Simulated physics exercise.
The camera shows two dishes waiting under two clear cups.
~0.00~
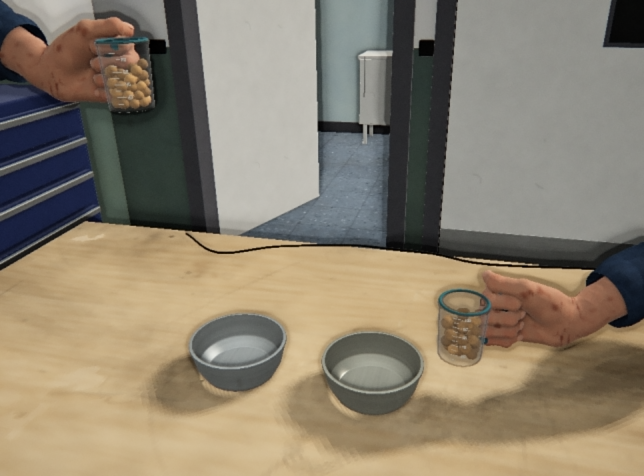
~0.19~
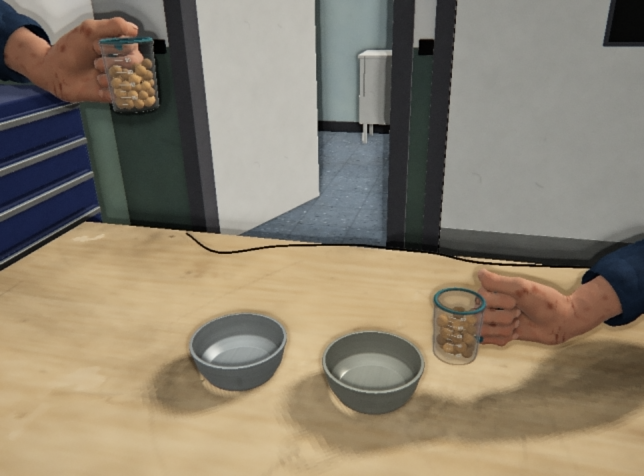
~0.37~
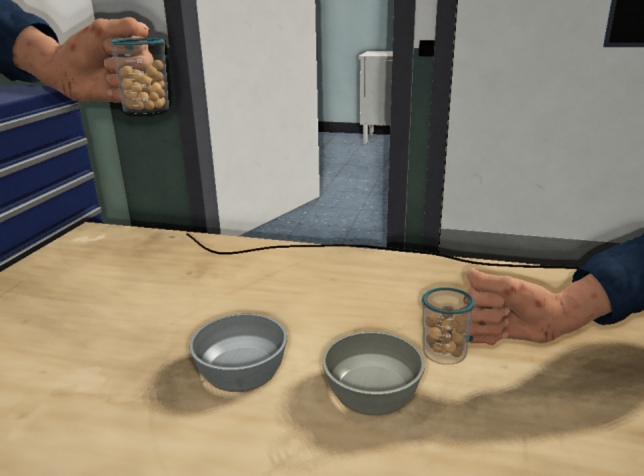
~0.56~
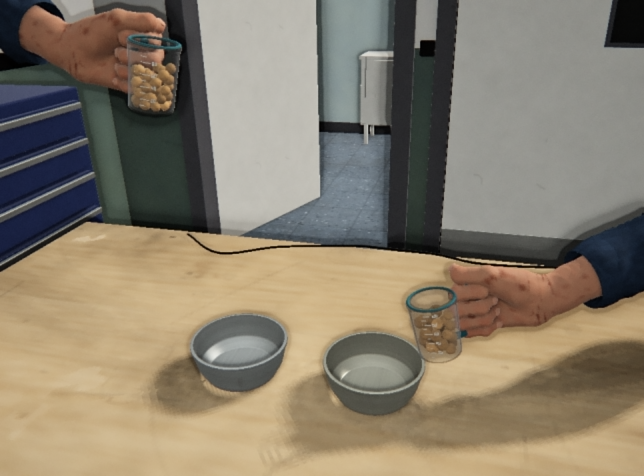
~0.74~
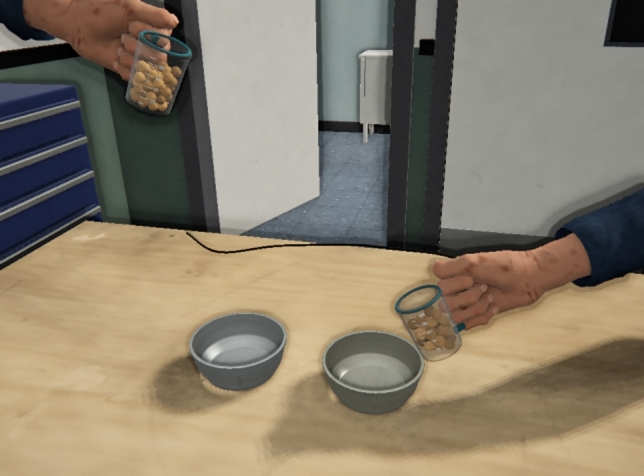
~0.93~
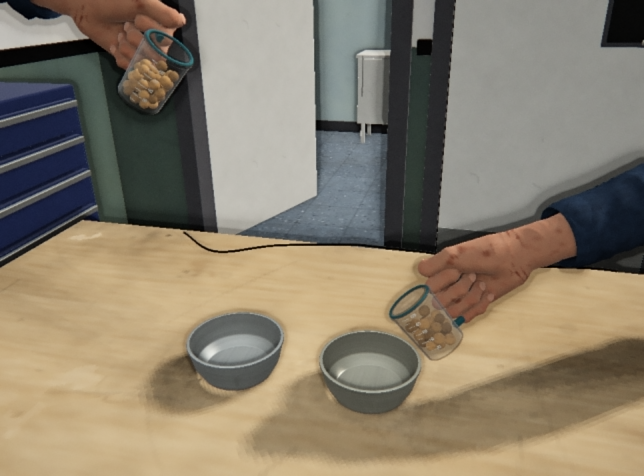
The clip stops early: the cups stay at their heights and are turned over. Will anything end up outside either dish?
Lab note: Left dish lost a few; right dish contained all.
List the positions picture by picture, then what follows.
Left dish at (219, 370), empty; left cup at (127, 75), holding round wooden beads, high above its dish; right dish at (363, 394), empty; right cup at (462, 328), holding round wooden beads, just above its dish, in the first picture.
Left cup at (131, 75), upright; right cup at (457, 327), upright, in the second picture.
Left cup at (142, 76), upright; right cup at (446, 326), upright, in the third picture.
Left cup at (153, 76), tipped 13°; right cup at (436, 325), tipped 13°, in the fourth picture.
Left cup at (157, 75), tipped 27°; right cup at (430, 324), tipped 27°, in the fifth picture.
Left dish at (216, 369); left cup at (154, 74), tipped 40°; right dish at (361, 394); right cup at (427, 323), tipped 40°, in the sixth picture.
After 1.30 s, left, all still in the cup; right, all still in the cup.
After 1.69 s, left, nearly all still in the cup, a small part in the air; right, nearly all still in the cup, a stray few in the air.
After 2.16 s, left, about a third in the dish, a small part outside the dish, about half in the air; right, all in the dish.
By the end (3.2 s), left, about two thirds in the dish, about a third outside the dish; right, all in the dish, none outside the dish.
